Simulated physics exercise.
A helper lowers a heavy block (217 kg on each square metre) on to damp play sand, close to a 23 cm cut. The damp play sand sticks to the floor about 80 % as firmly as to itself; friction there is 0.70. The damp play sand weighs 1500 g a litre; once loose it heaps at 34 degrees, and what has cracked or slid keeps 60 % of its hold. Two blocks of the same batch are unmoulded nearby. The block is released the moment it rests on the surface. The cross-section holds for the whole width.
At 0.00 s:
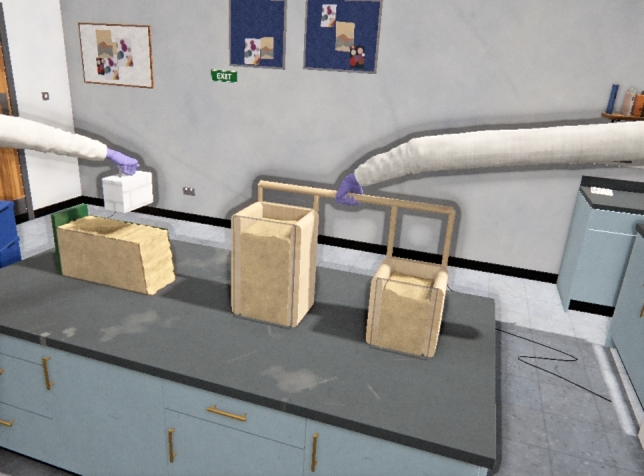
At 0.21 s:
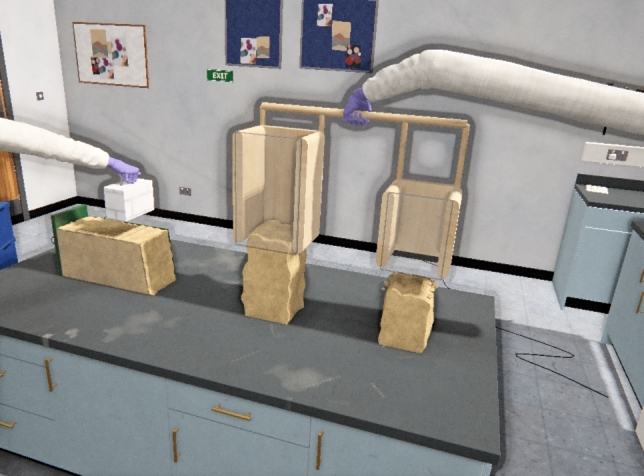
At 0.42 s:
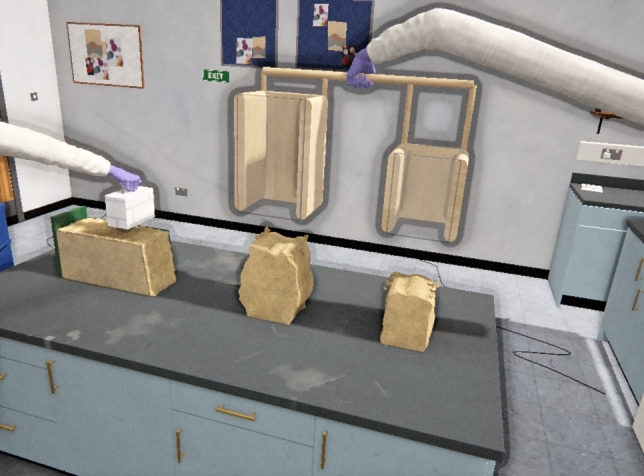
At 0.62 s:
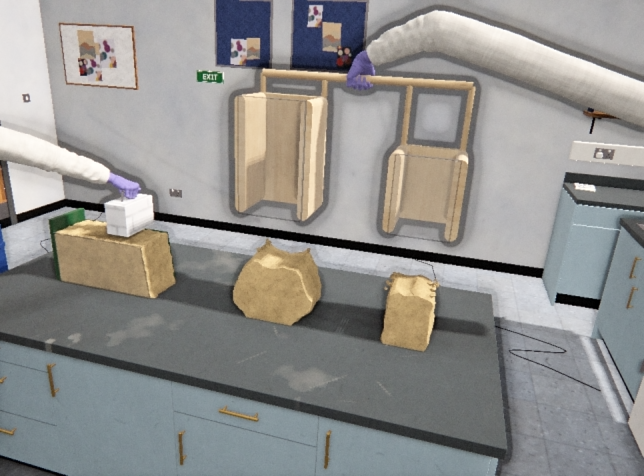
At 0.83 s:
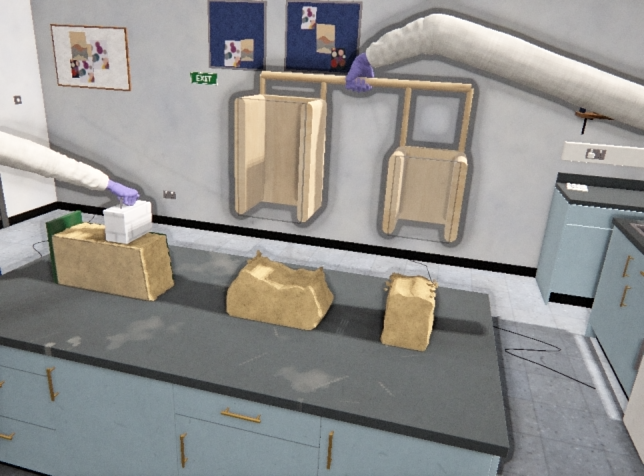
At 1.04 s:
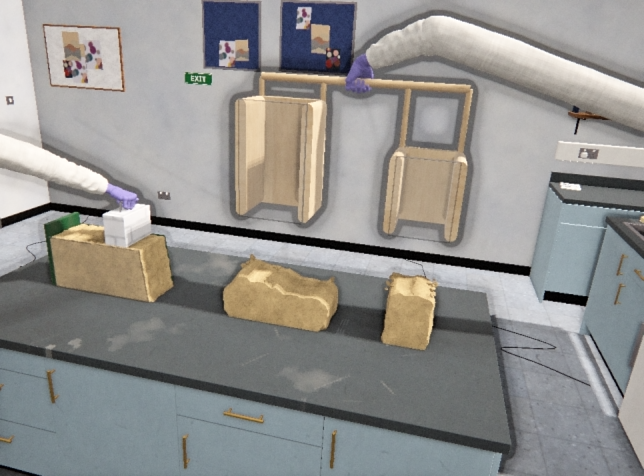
To begin with, a purple-gloved hand lifts a pale open mould off two upright sandy blocks on a dark bench, while another hand holds a white block by a longer sandy mass at left. The taller block then bulges and slumps into a low, wide heap, while the smaller one keeps its shape.
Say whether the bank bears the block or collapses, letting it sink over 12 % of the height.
Under that load the edge gives.
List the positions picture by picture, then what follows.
Top of the damp play sand at (86, 233); blocks stand 37 cm, 22 cm (left to right), in the first picture.
Top of the damp play sand at (86, 234); blocks stand 36 cm, 22 cm (left to right), in the second picture.
Top of the damp play sand at (86, 235); blocks stand 31 cm, 22 cm (left to right), in the third picture.
Top of the damp play sand at (85, 238); blocks stand 26 cm, 22 cm (left to right), in the fourth picture.
Top of the damp play sand at (83, 241); blocks stand 21 cm, 22 cm (left to right), in the fifth picture.
Top of the damp play sand at (82, 242); blocks stand 19 cm, 22 cm (left to right), in the sixth picture.
After 1.20 s, the block is down by 2 % of the bank's height and stands upright.
After 1.39 s, the block is down by 3 % of the bank's height and stands upright.
After 1.58 s, the block is down by 4 % of the bank's height and stands upright.
After 1.77 s, the block is down by 7 % of the bank's height and stands upright.
After 2.55 s, at the end, the block is down by 32 % of the bank's height and stands upright.
